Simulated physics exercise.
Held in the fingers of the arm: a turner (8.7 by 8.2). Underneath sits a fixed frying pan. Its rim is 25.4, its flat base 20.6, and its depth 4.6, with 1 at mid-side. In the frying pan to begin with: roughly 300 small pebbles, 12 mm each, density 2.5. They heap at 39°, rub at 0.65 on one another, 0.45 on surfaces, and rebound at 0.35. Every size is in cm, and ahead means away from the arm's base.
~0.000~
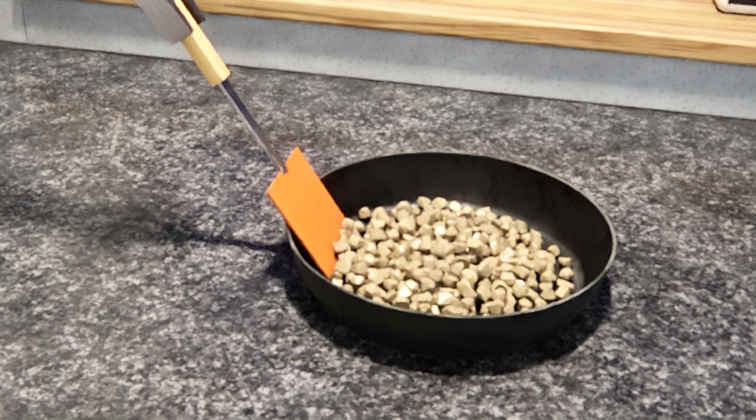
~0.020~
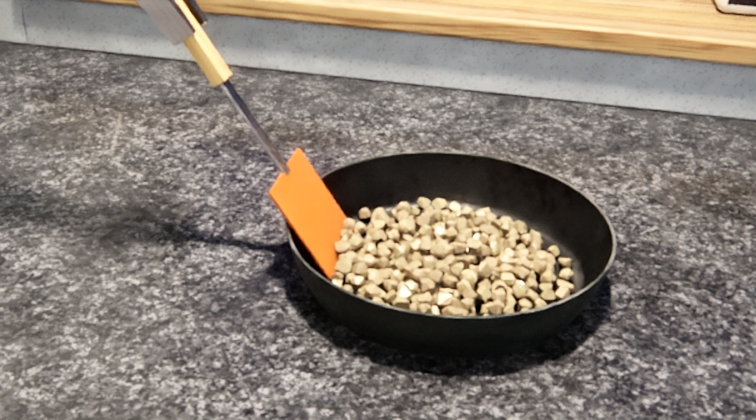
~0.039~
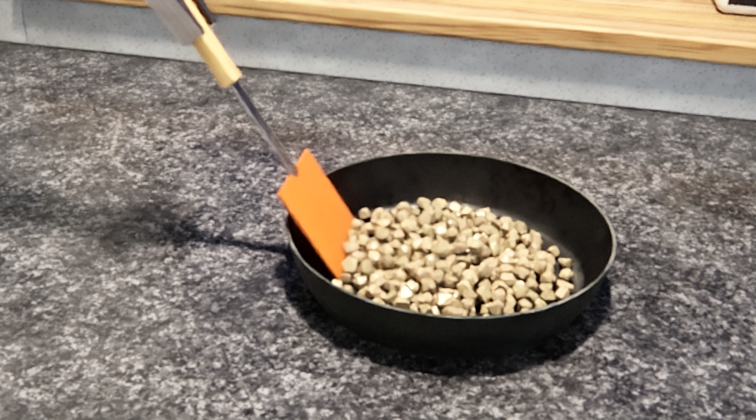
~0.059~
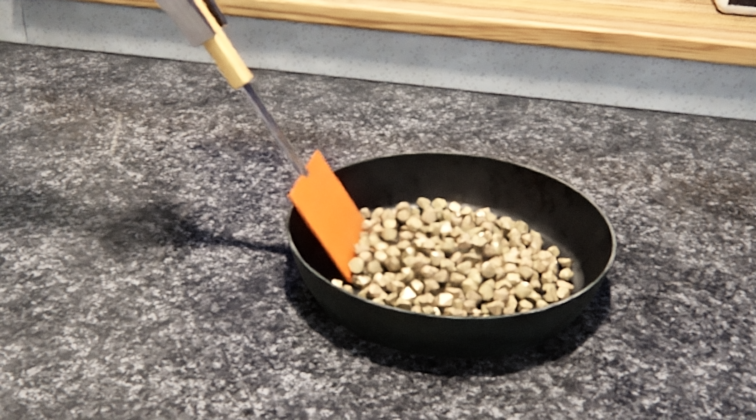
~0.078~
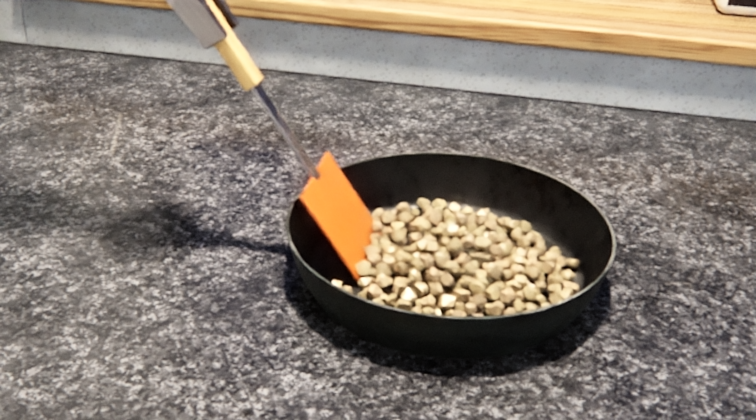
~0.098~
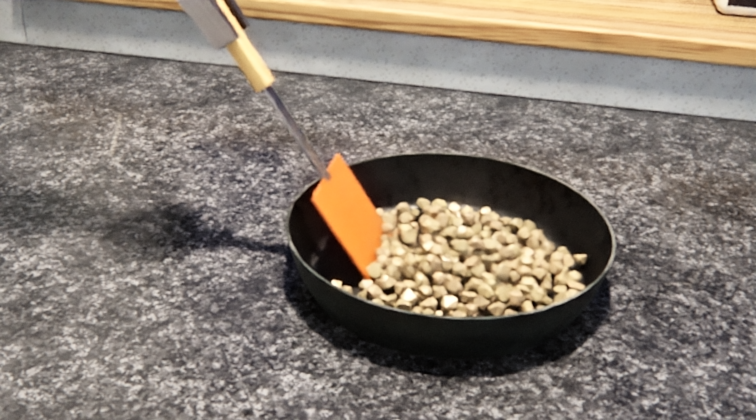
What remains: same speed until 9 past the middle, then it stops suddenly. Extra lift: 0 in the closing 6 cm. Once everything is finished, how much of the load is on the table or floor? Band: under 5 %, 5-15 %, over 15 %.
Under 5 %.
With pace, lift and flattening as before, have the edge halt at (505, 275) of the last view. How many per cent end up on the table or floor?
Something close to 0 in a hundred.
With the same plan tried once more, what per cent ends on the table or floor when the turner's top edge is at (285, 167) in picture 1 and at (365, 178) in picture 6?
Around 15 per cent finishes there.
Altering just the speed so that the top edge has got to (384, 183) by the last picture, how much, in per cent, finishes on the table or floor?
That share would be about 15 percent.
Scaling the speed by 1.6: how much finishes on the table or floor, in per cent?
Around 5 percent would finish on the table or floor.
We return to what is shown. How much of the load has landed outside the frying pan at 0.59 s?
2 %.
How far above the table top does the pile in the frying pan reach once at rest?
Some 6.0 cm above the table.
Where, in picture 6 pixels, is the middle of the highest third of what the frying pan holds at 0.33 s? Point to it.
About pixel (548, 250).
By 0.21 s, sloping 56°, highest piece 4 above the table; 301 in the frying pan.
By 0.33 s, sloping 56°, highest piece 5 above the table; 301 in the frying pan.
By 0.59 s, sloping 56°, highest piece 6 above the table; 294 in the frying pan, 7 on the table or floor.
By 1.64 s, sloping 56°, highest piece 6 above the table; 294 in the frying pan, 7 on the table or floor.
Final count, 294 in the frying pan, 7 on the table or floor. That is 2 % on the table or floor.
